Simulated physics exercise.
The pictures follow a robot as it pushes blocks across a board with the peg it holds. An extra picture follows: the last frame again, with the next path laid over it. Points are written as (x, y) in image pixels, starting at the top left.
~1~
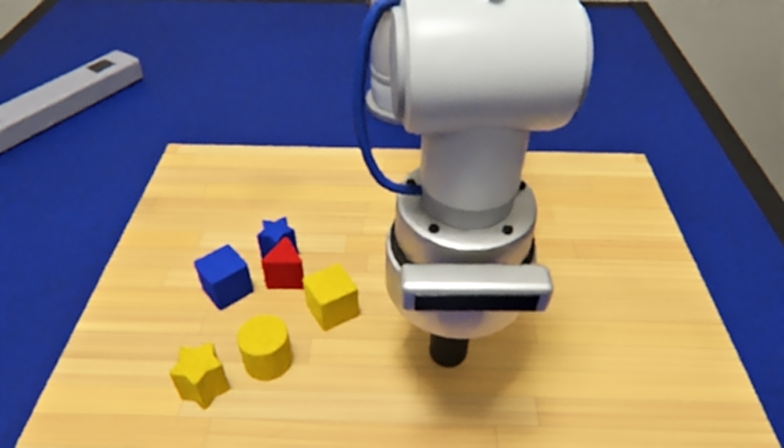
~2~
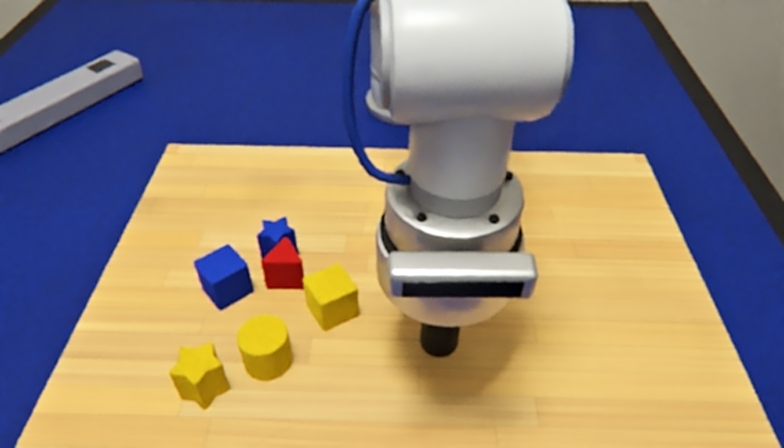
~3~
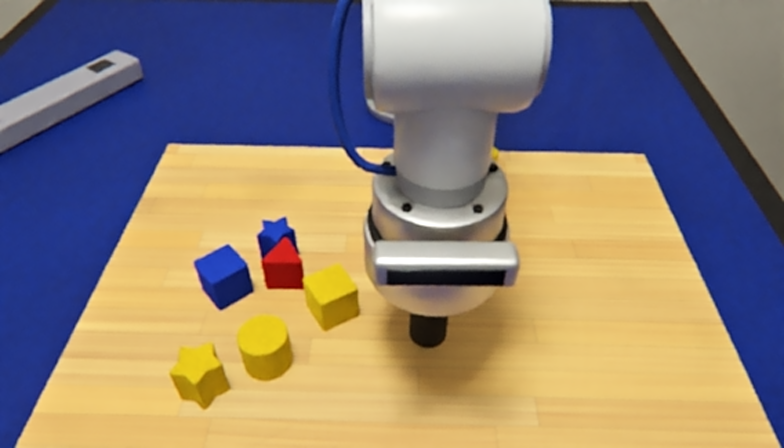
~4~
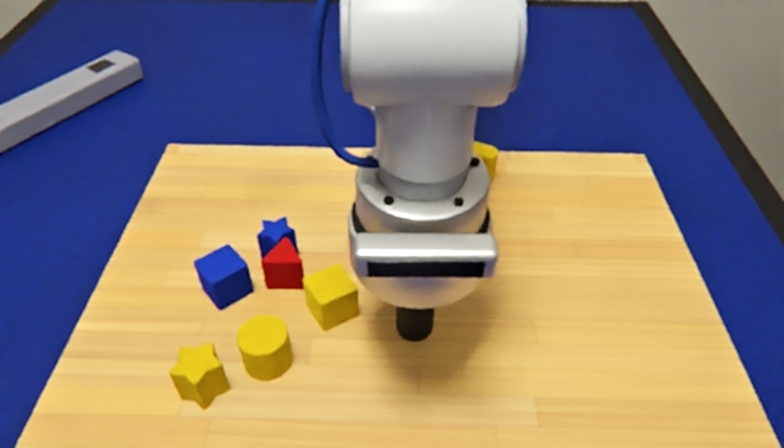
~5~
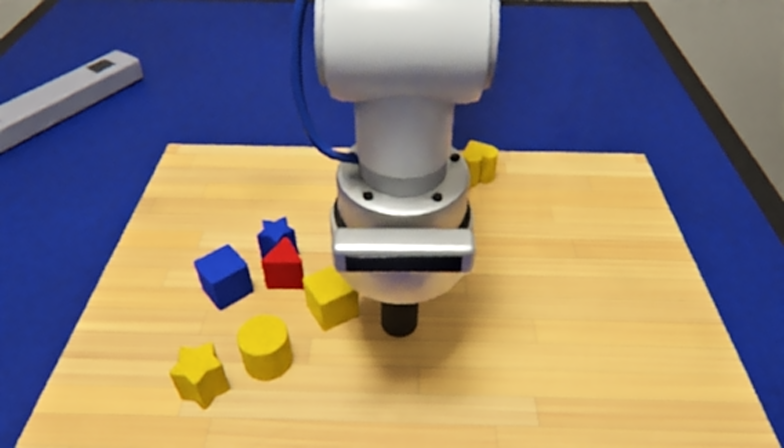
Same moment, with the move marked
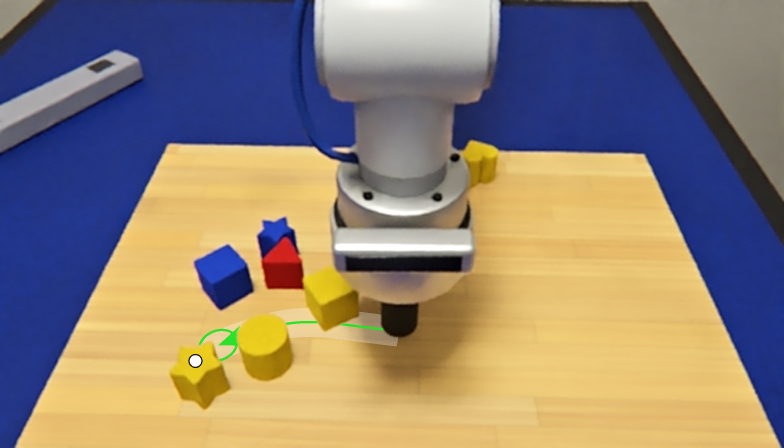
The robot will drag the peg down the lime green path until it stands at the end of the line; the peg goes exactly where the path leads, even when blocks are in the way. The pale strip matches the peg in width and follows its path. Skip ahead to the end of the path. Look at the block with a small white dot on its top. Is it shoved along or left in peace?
The block stays on its spot.
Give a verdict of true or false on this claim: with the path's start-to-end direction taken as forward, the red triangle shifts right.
That is true.
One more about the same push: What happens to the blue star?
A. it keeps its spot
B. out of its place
That would be B.
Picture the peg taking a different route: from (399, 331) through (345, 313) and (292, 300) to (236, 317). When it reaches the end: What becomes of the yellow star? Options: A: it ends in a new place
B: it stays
Correct choice: B.
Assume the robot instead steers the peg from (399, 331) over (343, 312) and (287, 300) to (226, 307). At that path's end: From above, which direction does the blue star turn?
From above, the turn goes clockwise.
Path on the board, from (399, 331) over (339, 324) and (279, 325) to (218, 345); the dot is on the yellow star.
What follows on the original path. One third of the way, peg (338, 315); yellow four-sided block (312, 273).
Two thirds of the way, peg (277, 317); blue star (267, 221), turned 25° clockwise; red triangle (275, 244), turned 20° anticlockwise; yellow four-sided block (300, 265), turned 20° clockwise.
At the end, peg (216, 337); yellow star in place; yellow round block (259, 338); blue star (267, 221), turned 25° clockwise; red triangle (275, 244), turned 20° anticlockwise; yellow four-sided block (300, 265), turned 20° clockwise.
